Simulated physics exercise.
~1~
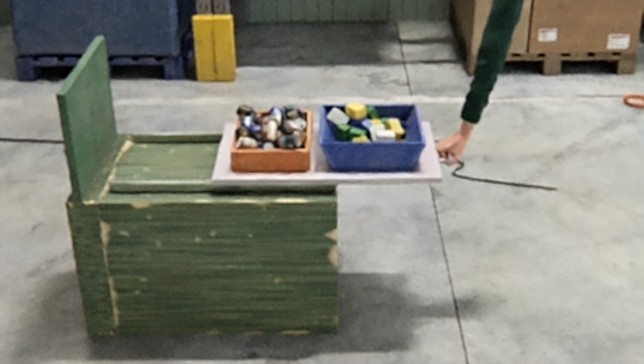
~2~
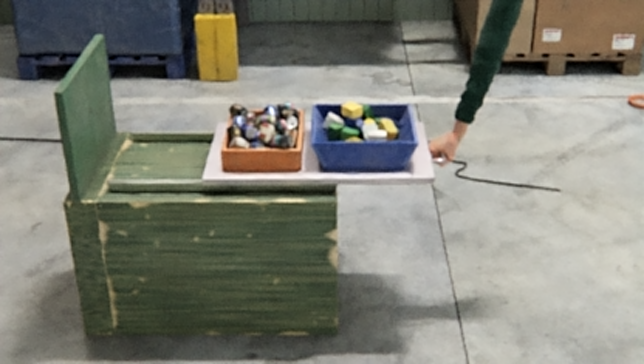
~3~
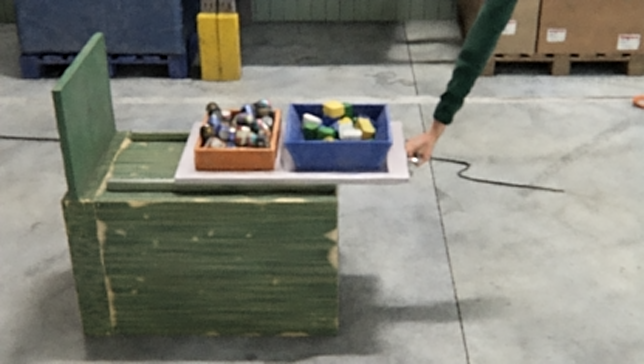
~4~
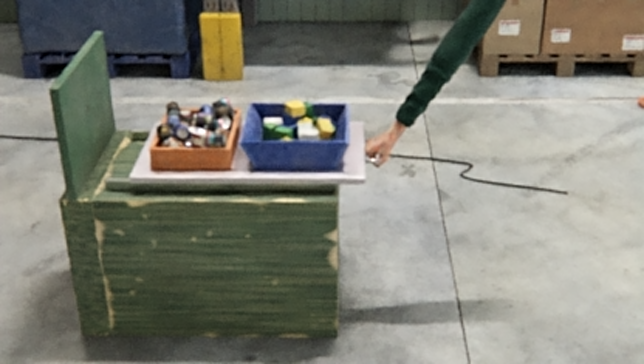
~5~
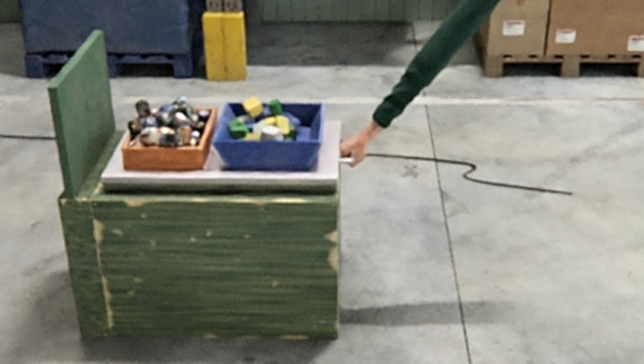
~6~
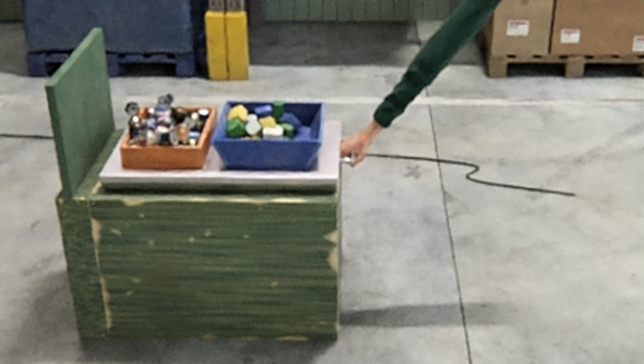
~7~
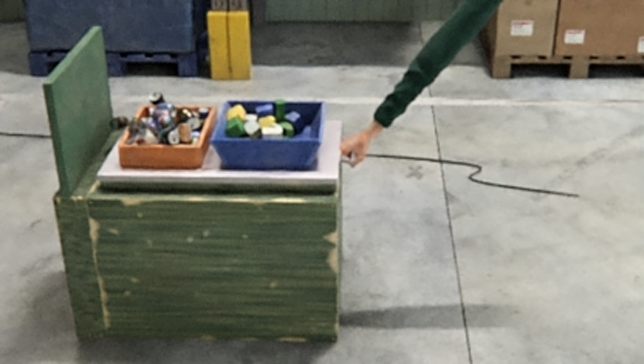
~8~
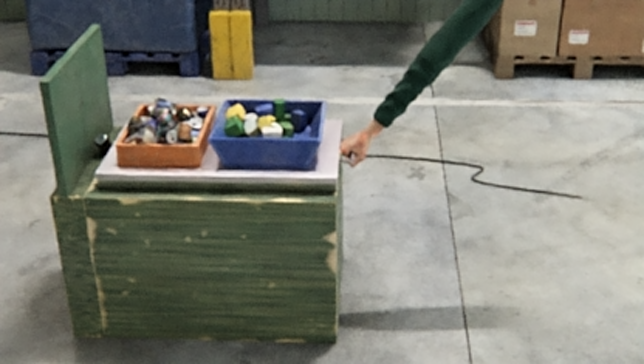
A hand pushed a pale shelf holding an orange container of small cans and a blue one of toy bricks left across a green wooden base until it stopped, and the cans lurched, one tumbling out by the back panel.
